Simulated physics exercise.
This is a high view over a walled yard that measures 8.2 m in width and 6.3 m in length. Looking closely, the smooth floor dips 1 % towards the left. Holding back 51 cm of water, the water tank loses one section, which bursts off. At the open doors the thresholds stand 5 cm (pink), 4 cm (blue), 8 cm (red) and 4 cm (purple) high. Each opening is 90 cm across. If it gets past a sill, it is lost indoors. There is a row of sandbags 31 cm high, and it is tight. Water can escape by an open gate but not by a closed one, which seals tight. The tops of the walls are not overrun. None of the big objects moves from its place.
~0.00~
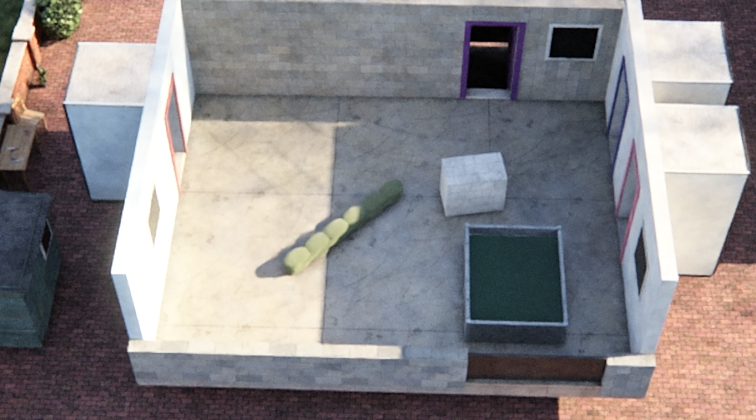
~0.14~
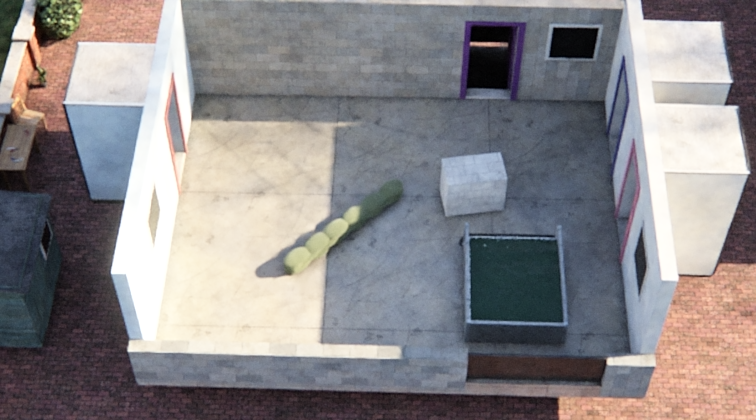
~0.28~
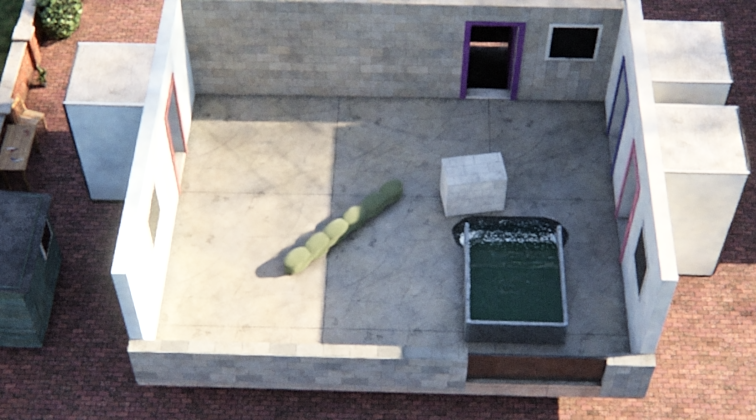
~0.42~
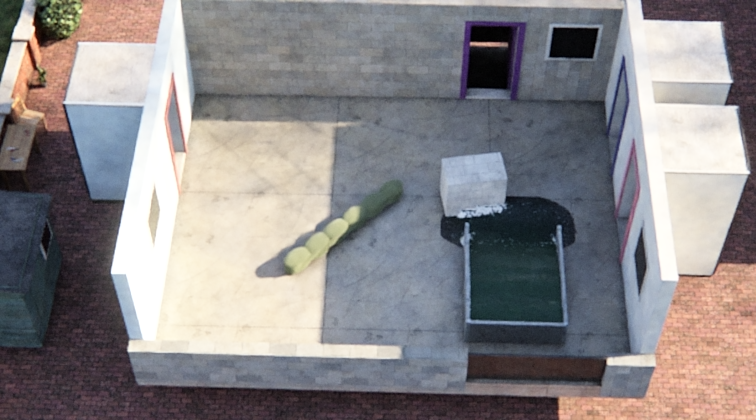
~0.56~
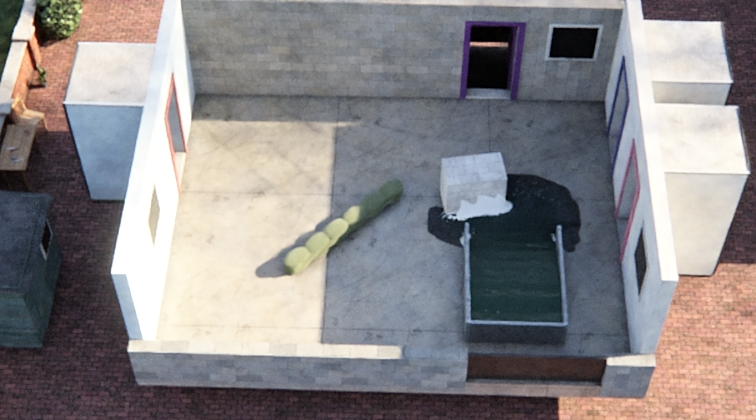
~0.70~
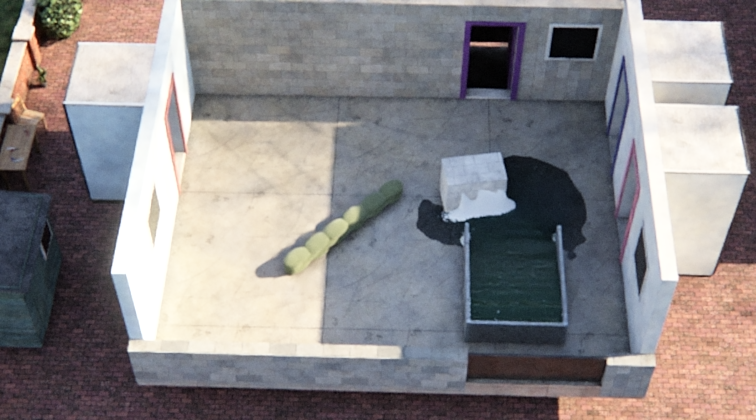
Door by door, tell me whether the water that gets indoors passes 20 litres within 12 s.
The pink door lets in a smaller amount than the limit; the blue door lets in a larger amount than the limit; the red door lets in a smaller amount than the limit; the purple door lets in a larger amount than the limit.
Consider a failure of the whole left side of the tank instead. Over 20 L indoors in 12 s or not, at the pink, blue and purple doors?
So pink stays lower, blue stays lower, purple stays lower.
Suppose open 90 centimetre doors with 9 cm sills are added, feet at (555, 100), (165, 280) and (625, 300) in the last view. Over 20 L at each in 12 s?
The first one exceeds it, the second one doesn't reach it, and the third one doesn't reach it.
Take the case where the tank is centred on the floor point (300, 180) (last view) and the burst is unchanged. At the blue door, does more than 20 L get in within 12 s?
So then, blue goes beyond.
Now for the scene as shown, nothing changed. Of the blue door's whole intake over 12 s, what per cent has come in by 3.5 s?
Fraction in by then: Around 50 per cent.
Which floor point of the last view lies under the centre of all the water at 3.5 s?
The water's centre sits at about (499, 209).
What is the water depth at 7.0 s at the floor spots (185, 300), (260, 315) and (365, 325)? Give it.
Spot one 4 cm, spot two 1 cm, spot three 1 cm.
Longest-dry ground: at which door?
Result: Red door.
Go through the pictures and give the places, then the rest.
The first picture shows the water tank at (515, 276) is whole and still, 51 cm deep.
In the second picture, the front is at a hidden place, 0.9 m from the gap on the water tank's far side; 0.2 m2 of floor is under water; 51 cm left at the back of the water tank.
In the third picture, water pours out on the water tank's far side and has run 1.0 m, to (562, 233); typically 9 cm deep outside, 51 cm at the water tank's back.
In the fourth picture, water pours out on the water tank's far side and has run 1.3 m, to (561, 210); typically 9 cm deep outside, 51 cm at the water tank's back.
In the fifth picture, the front is at (537, 179), 1.7 m from the gap on the water tank's far side; 2.7 m2 of floor is under water; 49 cm left at the back of the water tank.
In the sixth picture, the front is at (526, 160), 2.1 m from the gap on the water tank's far side; 3.4 m2 of floor is under water; 44 cm left at the back of the water tank.
After 1.4 s water covers 20 % of the floor and is deepest (36 cm) near (484, 213); pink door not reached, blue door not reached, red door not reached, purple door 3 cm at the sill, 0 L in.
After 2.2 s water covers 25 % of the floor and is deepest (38 cm) near (598, 102); pink door 1 cm at the sill, 0 L in, blue door 13 cm at the sill, 9 L in, red door not reached, purple door 11 cm at the sill, 13 L in.
After 3.5 s water covers 35 % of the floor and is deepest (22 cm) near (599, 109); pink door 6 cm at the sill, 0 L in, blue door 12 cm at the sill, 50 L in, red door not reached, purple door 10 cm at the sill, 43 L in.
After 7.0 s water covers 70 % of the floor and is deepest (8 cm) near (152, 363); pink door 3 cm at the sill, 4 L in, blue door 5 cm at the sill, 97 L in, red door not reached, purple door 4 cm at the sill, 65 L in.
After 12.0 s water covers 85 % of the floor and is deepest (8 cm) near (166, 277); pink door 2 cm at the sill, 4 L in, blue door 2 cm at the sill, 98 L in, red door 7 cm at the sill, 3 L in, purple door 3 cm at the sill, 65 L in.
